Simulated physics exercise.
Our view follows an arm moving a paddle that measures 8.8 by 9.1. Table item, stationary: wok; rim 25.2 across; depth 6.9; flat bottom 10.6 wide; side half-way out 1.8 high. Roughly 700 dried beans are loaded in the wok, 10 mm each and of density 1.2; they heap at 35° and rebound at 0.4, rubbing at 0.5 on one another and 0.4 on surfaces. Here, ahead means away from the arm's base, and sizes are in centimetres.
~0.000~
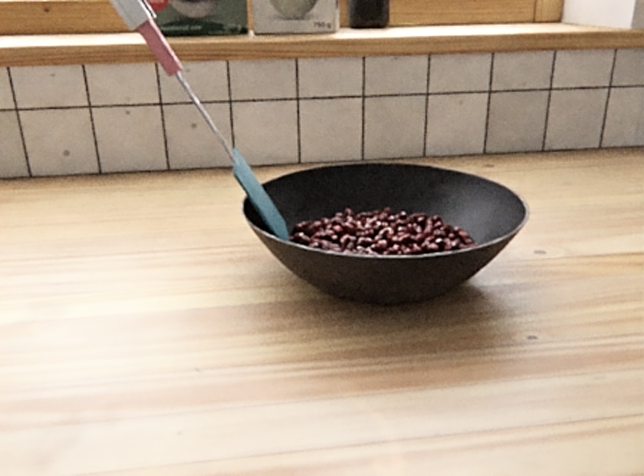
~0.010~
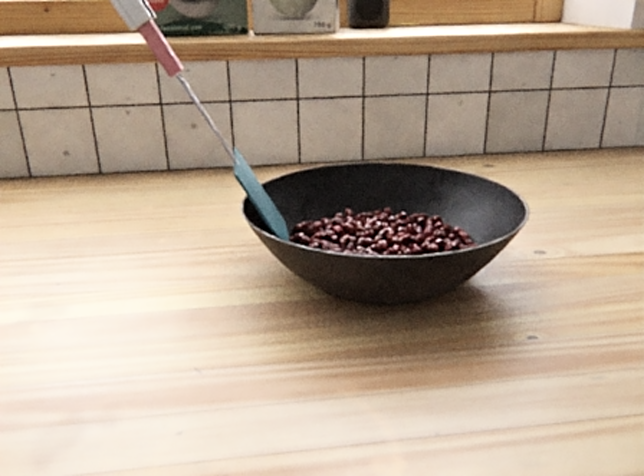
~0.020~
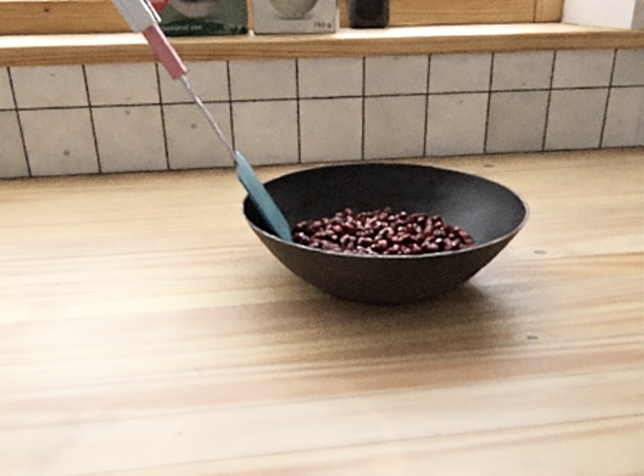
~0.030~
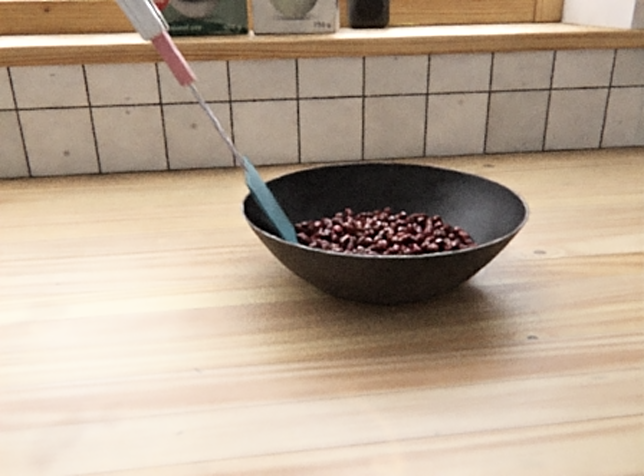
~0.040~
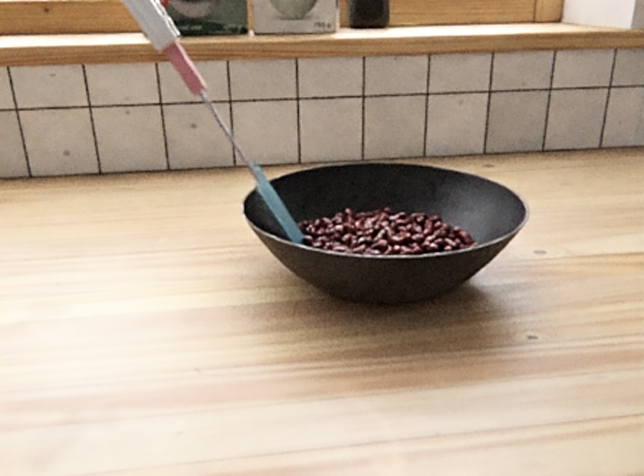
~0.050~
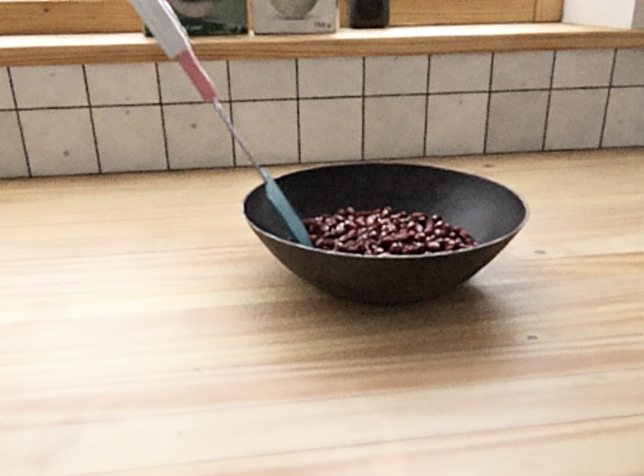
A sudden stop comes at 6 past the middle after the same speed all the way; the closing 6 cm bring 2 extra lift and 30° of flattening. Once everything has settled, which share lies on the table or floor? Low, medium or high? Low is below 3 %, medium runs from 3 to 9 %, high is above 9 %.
The share is medium, from 3 to 9 %.
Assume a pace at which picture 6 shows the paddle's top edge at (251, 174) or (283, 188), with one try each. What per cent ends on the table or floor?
I'd estimate some 0 and 20 in a hundred.
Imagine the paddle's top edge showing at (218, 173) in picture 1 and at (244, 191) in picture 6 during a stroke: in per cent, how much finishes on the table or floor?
Roughly 0 percent ends up there.
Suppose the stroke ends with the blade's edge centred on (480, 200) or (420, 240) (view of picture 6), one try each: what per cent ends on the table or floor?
Close to 50 and close to 0 per cent, respectively.
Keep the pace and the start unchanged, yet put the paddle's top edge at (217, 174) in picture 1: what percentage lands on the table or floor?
5 percent or thereabouts.
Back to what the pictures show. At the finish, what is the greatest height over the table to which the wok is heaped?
Height at rest: Roughly 8.0 cm.
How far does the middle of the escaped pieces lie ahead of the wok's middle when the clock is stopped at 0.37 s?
About 14 cm.
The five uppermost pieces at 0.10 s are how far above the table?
Somewhere around 7 centimetres high.
After 0.10 s, sloping 61°, highest piece 7 above the table; 699 in the wok.
After 0.14 s, sloping 50°, highest piece 10 above the table; 699 in the wok.
After 0.37 s, sloping 31°, highest piece 9 above the table; 666 in the wok, 20 on the table or floor, 13 on the blade or in flight.
After 1.42 s, sloping 31°, highest piece 8 above the table; 662 in the wok, 37 on the table or floor.
In the end, 662 in the wok, 37 on the table or floor. That is 5 % on the table or floor.
